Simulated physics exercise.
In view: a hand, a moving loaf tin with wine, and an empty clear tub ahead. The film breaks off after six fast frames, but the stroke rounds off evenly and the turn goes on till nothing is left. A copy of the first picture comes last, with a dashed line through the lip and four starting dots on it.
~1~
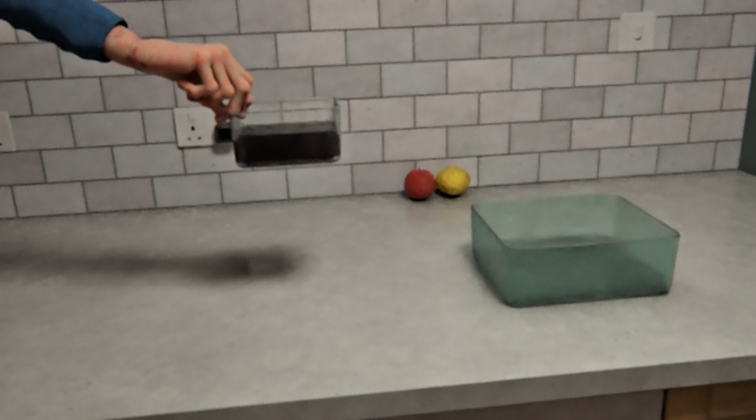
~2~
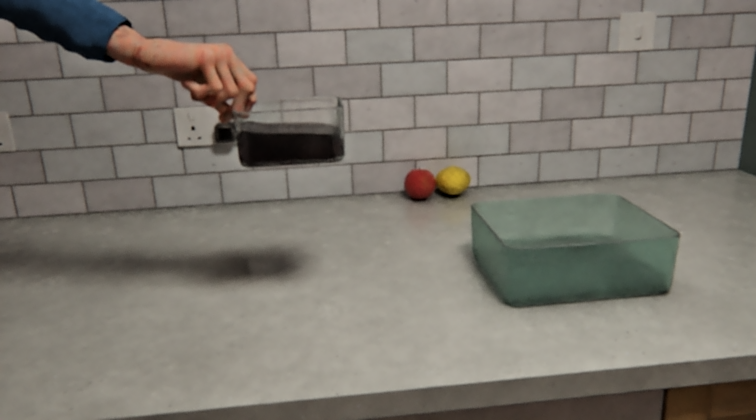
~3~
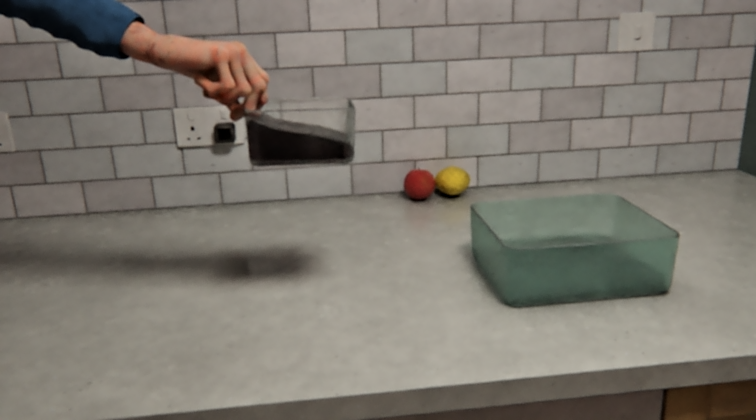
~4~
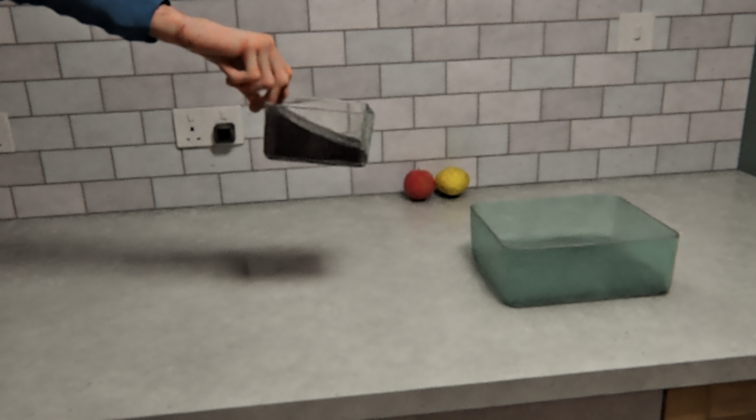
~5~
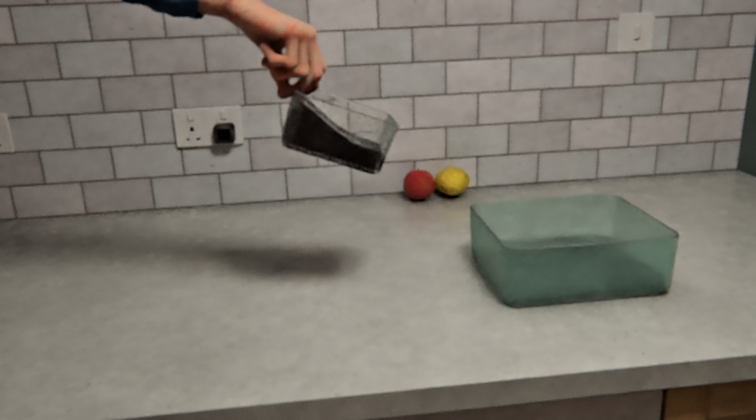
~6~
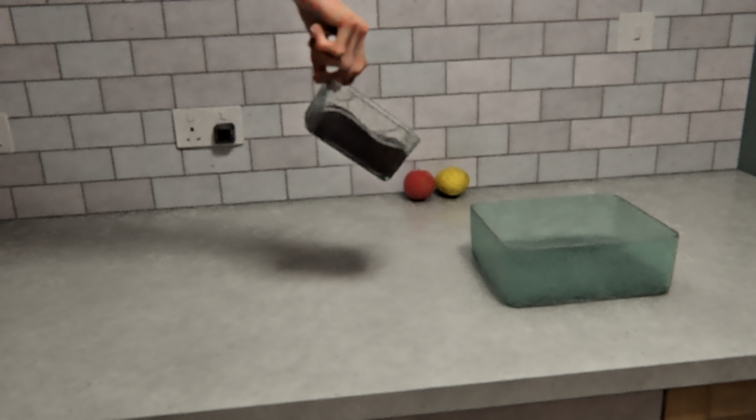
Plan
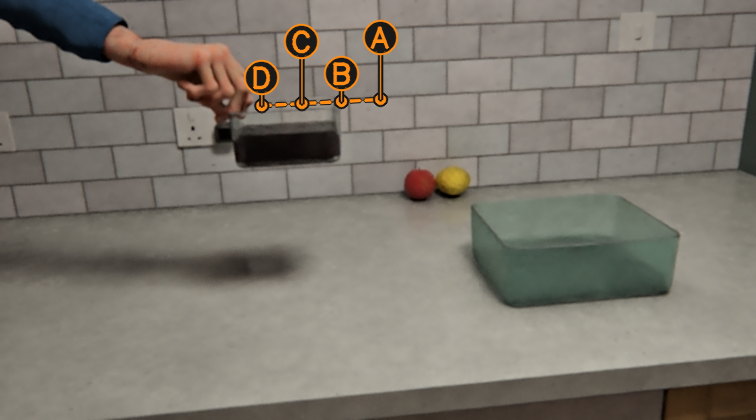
A pale grey kitchen worktop backed by whitish brick-shaped tiles is seen from the front and slightly above, in a still view. A hand in a blue sleeve holds a clear container of dark liquid at the left, with a red and a yellow fruit behind and an empty greenish clear tub at the right. The hand moves the container rightward, slowly then faster, tilting its right side downward as the liquid shifts inside.
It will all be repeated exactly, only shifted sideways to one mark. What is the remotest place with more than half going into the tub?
Place C just does it.
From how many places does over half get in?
Three of the four.
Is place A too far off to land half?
No, not at all.
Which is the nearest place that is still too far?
D.
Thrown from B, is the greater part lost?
No, not at all.
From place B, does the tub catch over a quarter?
Yes, clearly.
On the marked copy, A at (380, 99); B at (341, 101); C at (301, 103); D at (261, 105).
If A is chosen, about 89 % lands in the tub, 7 % falls short and 4 % goes beside or beyond.
If B is chosen, about 69 % lands in the tub, 12 % falls short and 18 % goes beside or beyond.
If C is chosen, about 69 % lands in the tub, 19 % falls short and 12 % goes beside or beyond.
If D is chosen, about 30 % lands in the tub, 64 % falls short and 6 % goes beside or beyond.
